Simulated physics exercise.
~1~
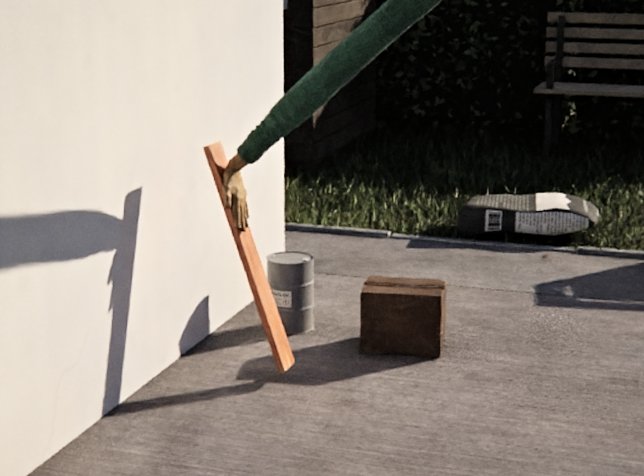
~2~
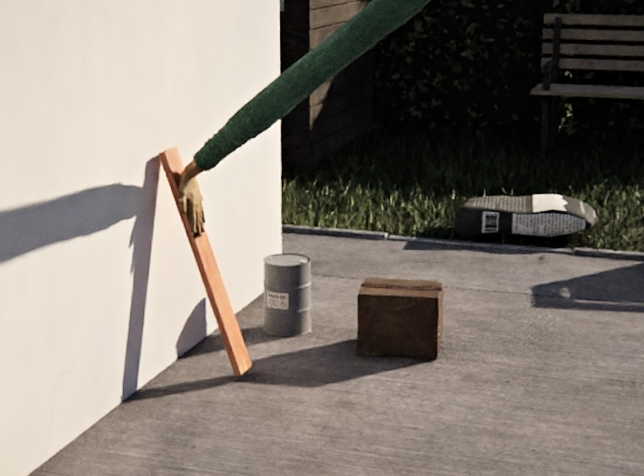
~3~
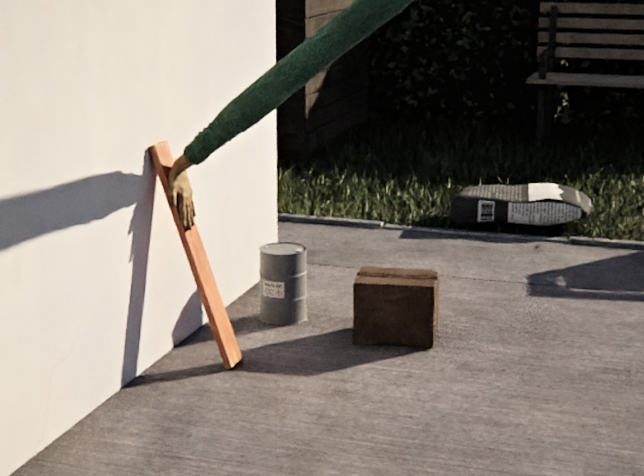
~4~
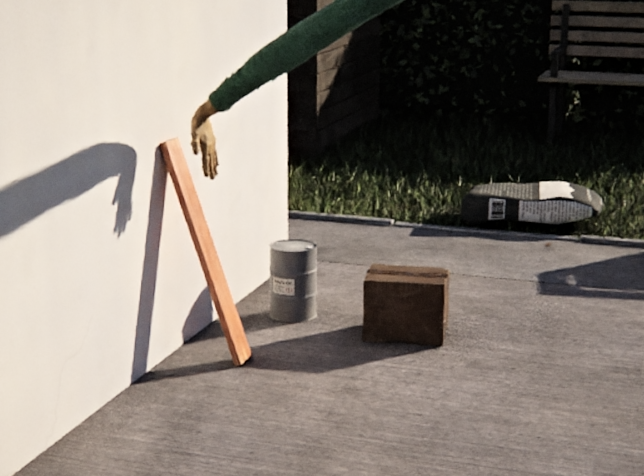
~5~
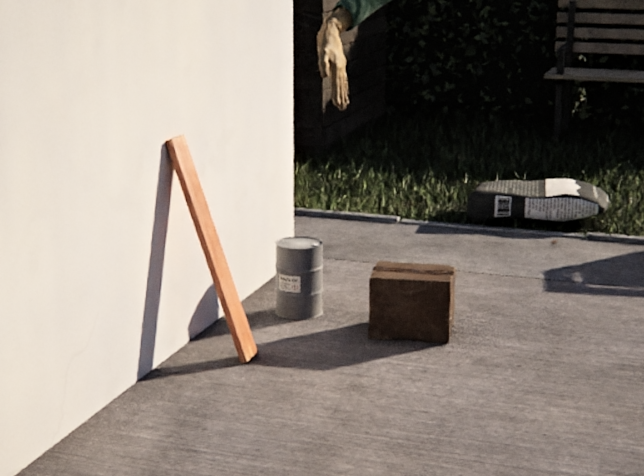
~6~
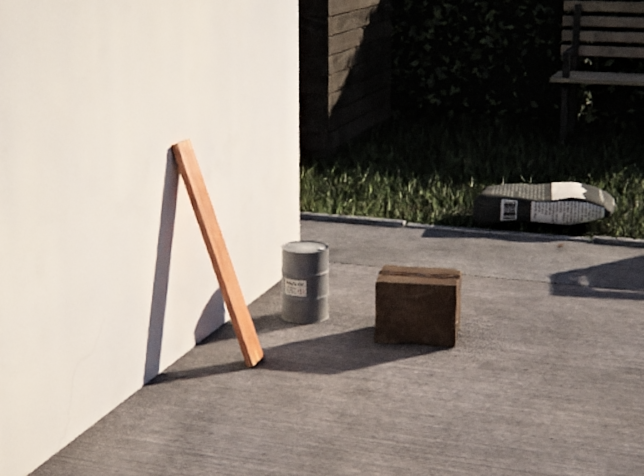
On a paved patio beside a pale bare wall, a hand at the end of a green sleeve holds an orange plank at a slant, with a grey canister and a brown box standing nearby. The hand moves the plank left until its top rests against the wall. The fingers stay on it briefly, then let go, and the arm draws back to the upper right and out of view. The view sways slightly throughout. Left alone, the plank stays leaning on the wall, while the canister and box remain in their places.
